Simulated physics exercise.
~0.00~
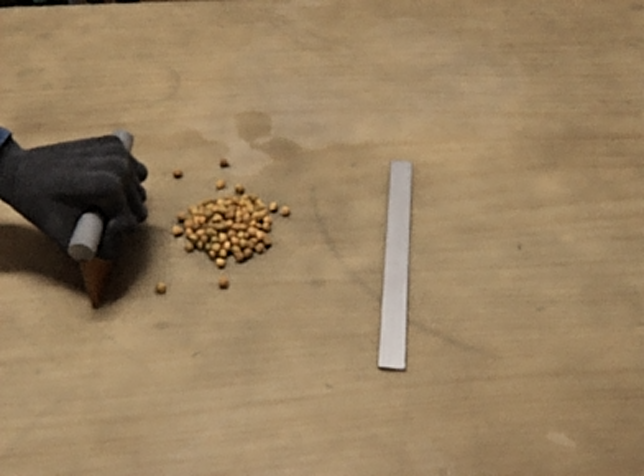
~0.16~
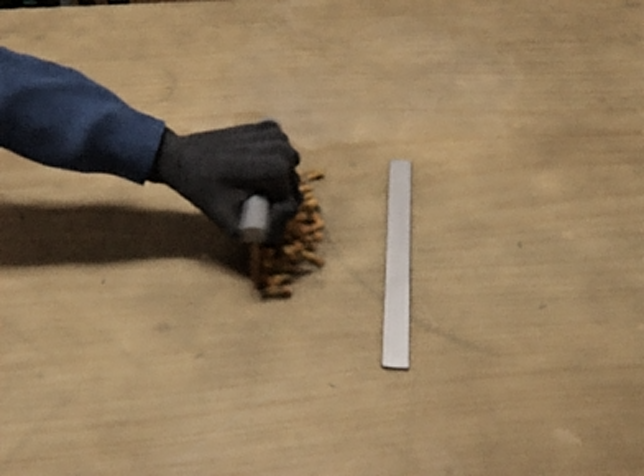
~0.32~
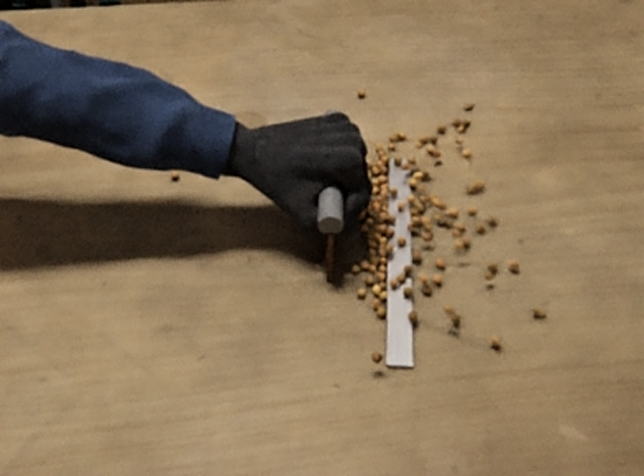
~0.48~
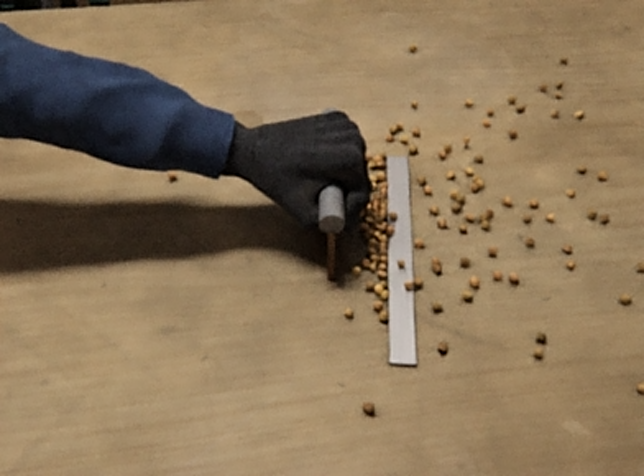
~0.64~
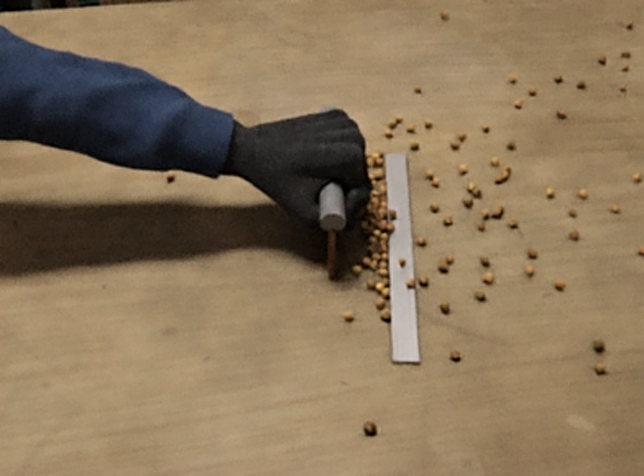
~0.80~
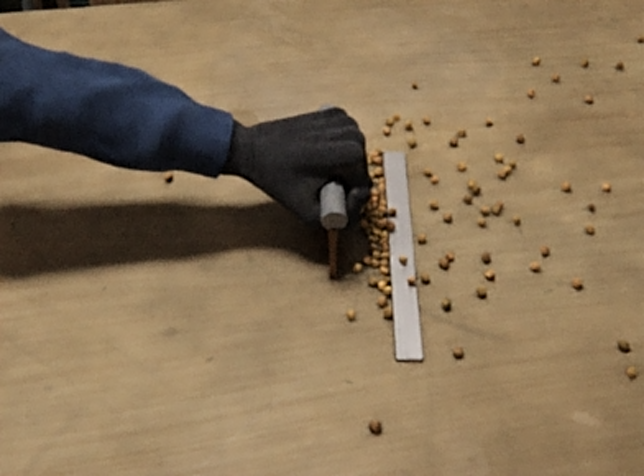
A pale wooden tabletop with faint stains is seen from above at an angle, with the view drifting slightly. A loose heap of small golden-brown chickpeas lies left of centre, and a thin light-grey strip lies upright to its right. A dark-gloved hand in a blue sleeve, gripping a scraper with a grey handle, sweeps in from the left and pushes the heap rightward. The hand halts just short of the strip, and many pieces spill over it and scatter rightward. They slow and settle widely across the right side, while a cluster stays packed between scraper and strip.
